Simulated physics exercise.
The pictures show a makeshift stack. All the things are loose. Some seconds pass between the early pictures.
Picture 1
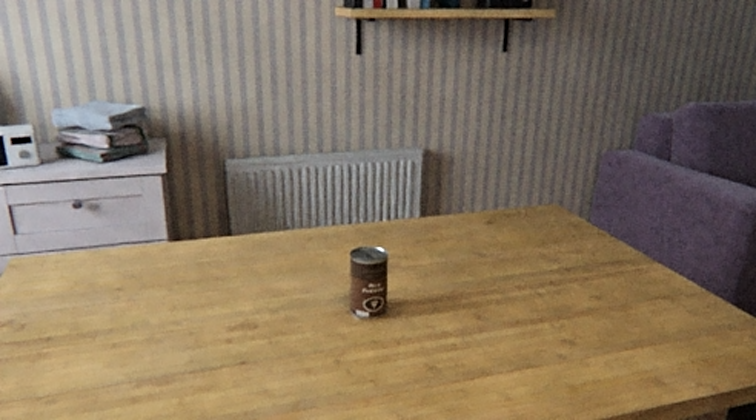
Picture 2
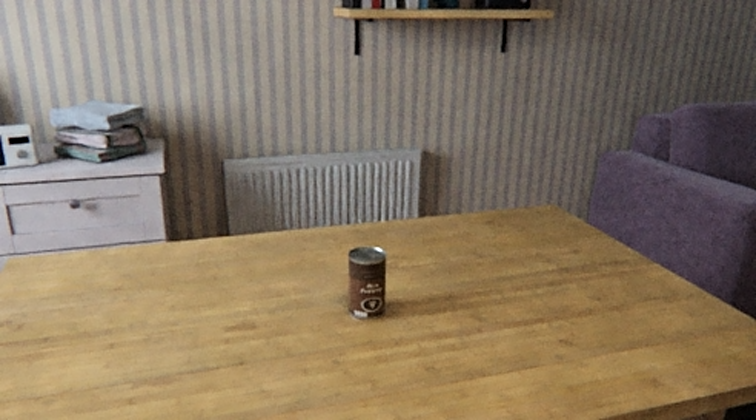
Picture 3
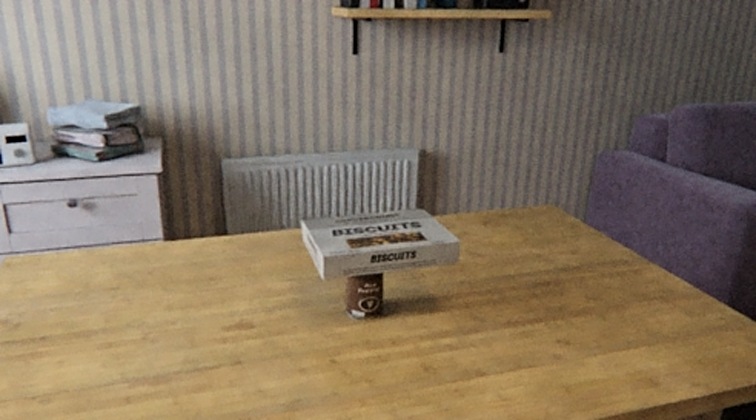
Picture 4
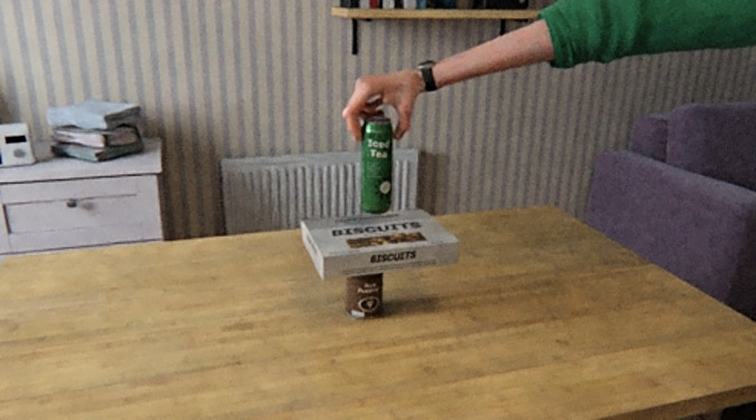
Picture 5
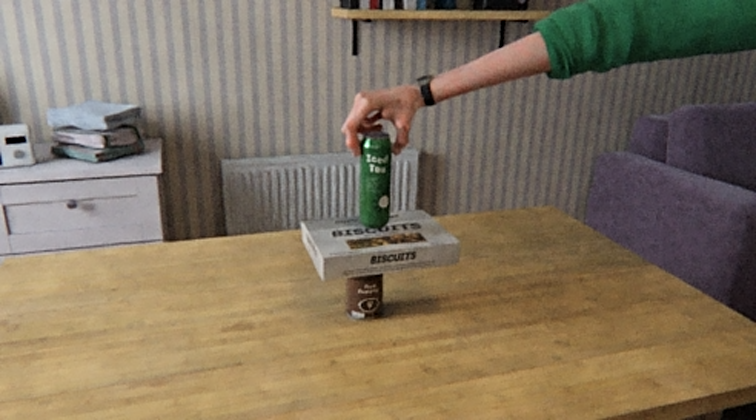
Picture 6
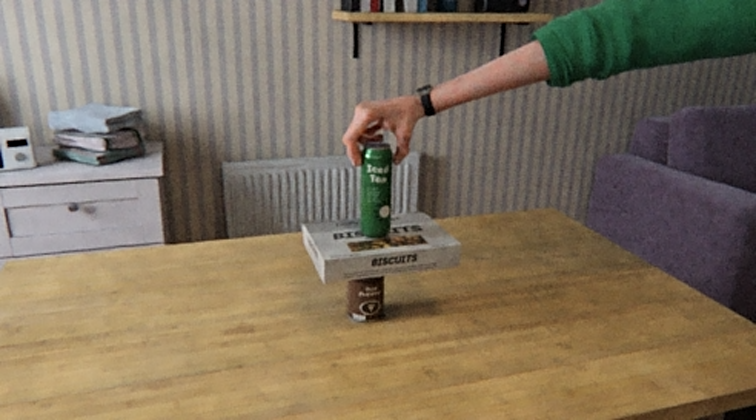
A hand lowers a green can onto a white biscuit box atop a brown can.
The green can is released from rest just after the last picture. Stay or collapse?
It keeps its balance.
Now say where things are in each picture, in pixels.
In the first picture, the last thing is not in view yet.
In the second picture, the last thing is not in view yet.
In the third picture, the last thing is not in view yet; white packet (378, 241).
The fourth picture shows still above its spot; green can (377, 167); white packet (378, 241).
The fifth picture shows still above its spot; green can (375, 181); white packet (378, 242).
The sixth picture shows in place under the hand; green can (376, 191); white packet (379, 244).
Then, 0.70 s after the last picture, nothing has stirred.
Then, 1.70 s after the last picture, green can resting near (377, 191).
At rest, all 3 in place. Seen from the same camera at the end, green can near (377, 191). The stack holds.
